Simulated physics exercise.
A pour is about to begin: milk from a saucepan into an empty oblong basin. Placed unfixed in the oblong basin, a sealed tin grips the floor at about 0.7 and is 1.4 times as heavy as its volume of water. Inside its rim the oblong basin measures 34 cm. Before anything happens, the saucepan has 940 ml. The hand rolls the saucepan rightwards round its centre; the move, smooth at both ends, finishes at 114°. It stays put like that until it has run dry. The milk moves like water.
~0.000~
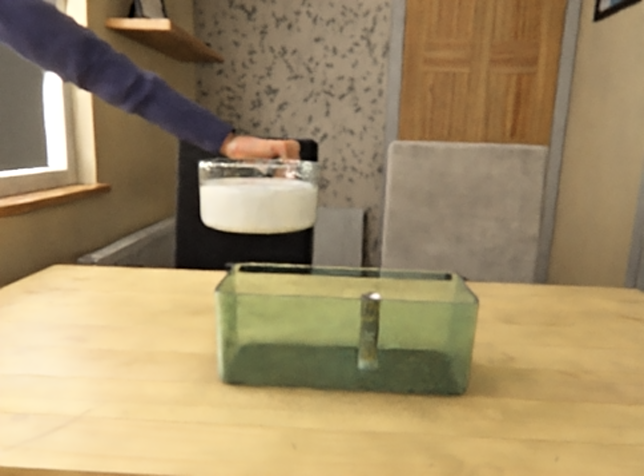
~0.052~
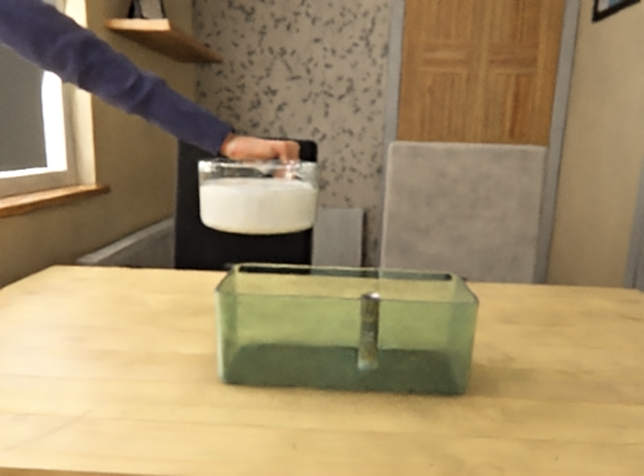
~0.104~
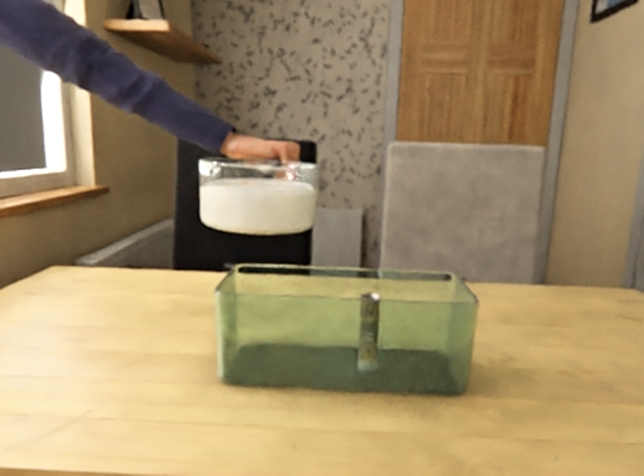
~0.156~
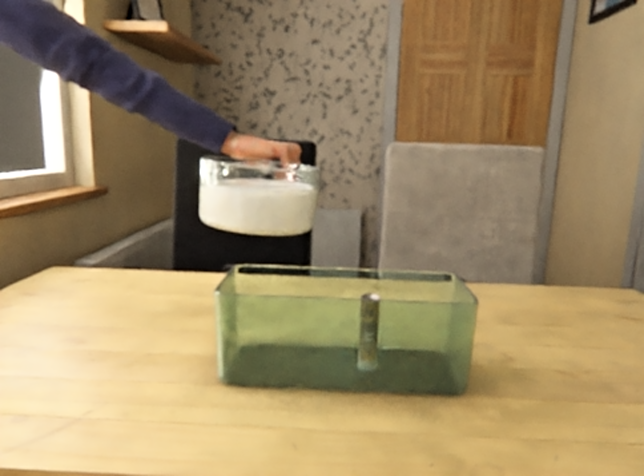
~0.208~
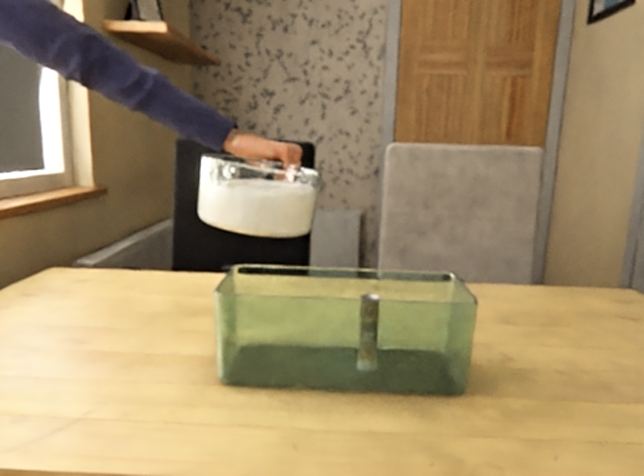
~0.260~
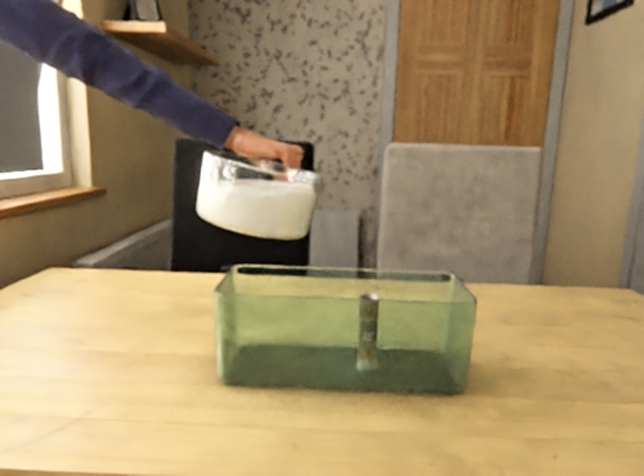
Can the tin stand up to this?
It will make it through.
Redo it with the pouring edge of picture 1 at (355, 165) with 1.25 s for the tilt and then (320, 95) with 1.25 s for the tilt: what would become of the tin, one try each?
In the first try it remains standing; in the second it remains standing.
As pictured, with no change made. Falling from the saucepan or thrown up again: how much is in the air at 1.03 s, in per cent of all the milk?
Close to 7 per cent.
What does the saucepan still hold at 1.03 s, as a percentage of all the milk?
Around 10 in a hundred.
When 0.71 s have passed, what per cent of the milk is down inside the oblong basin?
I reckon close to 12 percent of it.
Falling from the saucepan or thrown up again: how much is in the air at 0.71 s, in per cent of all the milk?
About 28 per cent.
By 0.71 s the tilt is 69° and 61 per cent is still to pour; the tin stands where it began.
By 1.03 s the tilt is 106° and 9 per cent is still to pour; the tin stands 1 cm from where it began.
By 1.38 s the tilt is 114° and 0 per cent is still to pour; the tin stands 1 cm from where it began.
By 1.75 s the tilt is 114° and 0 per cent is still to pour; the tin stands 1 cm from where it began.
At rest the tin stands 1 cm from where it began.
